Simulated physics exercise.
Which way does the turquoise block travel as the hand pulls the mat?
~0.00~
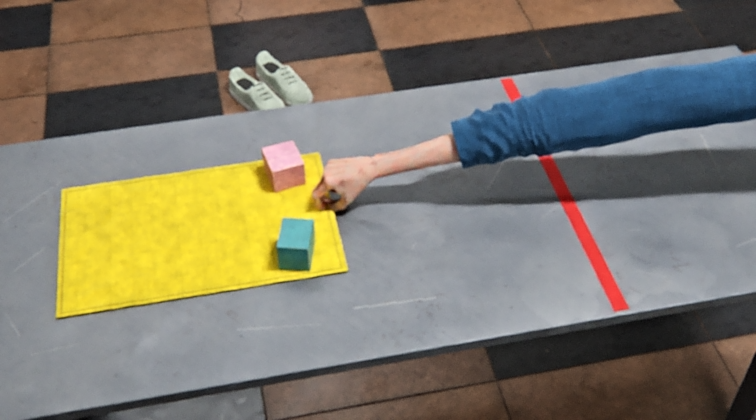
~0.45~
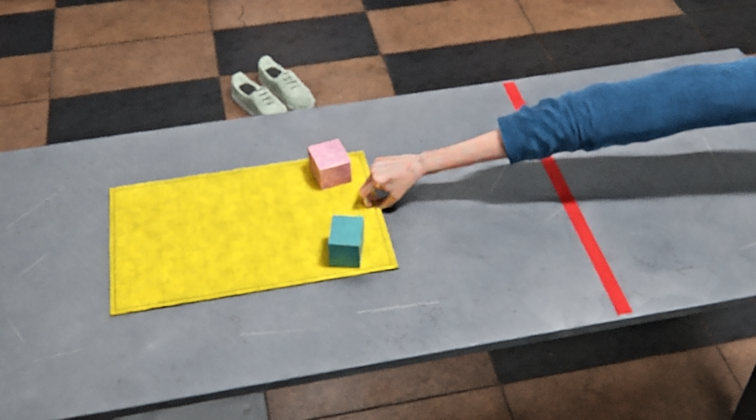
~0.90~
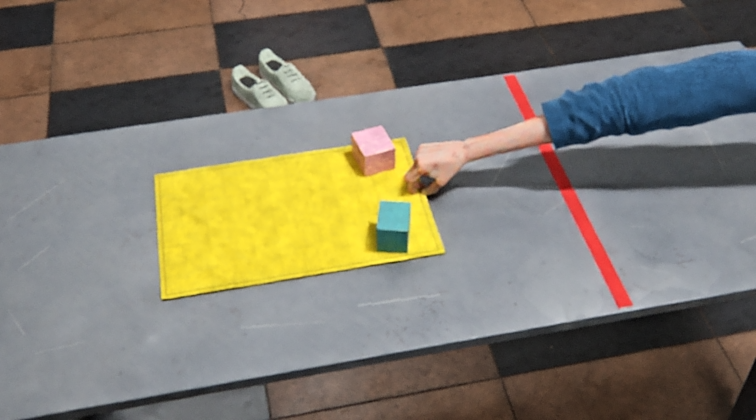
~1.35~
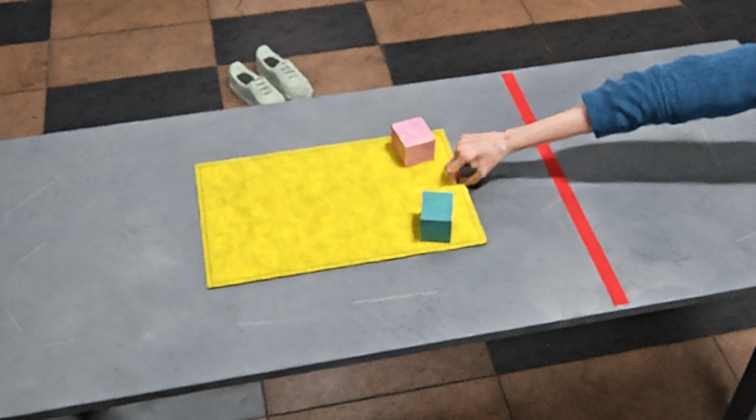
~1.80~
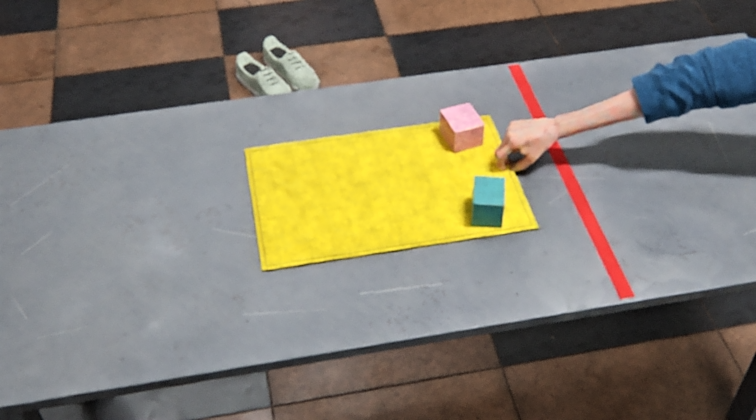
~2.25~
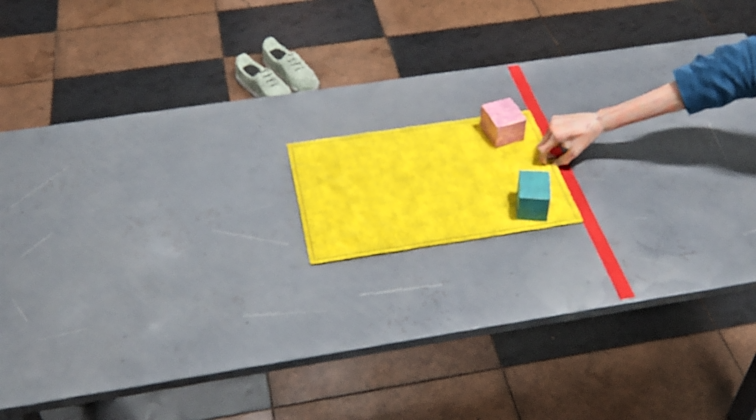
The turquoise block travels to the right, carried along on the yellow mat towards the red tape.
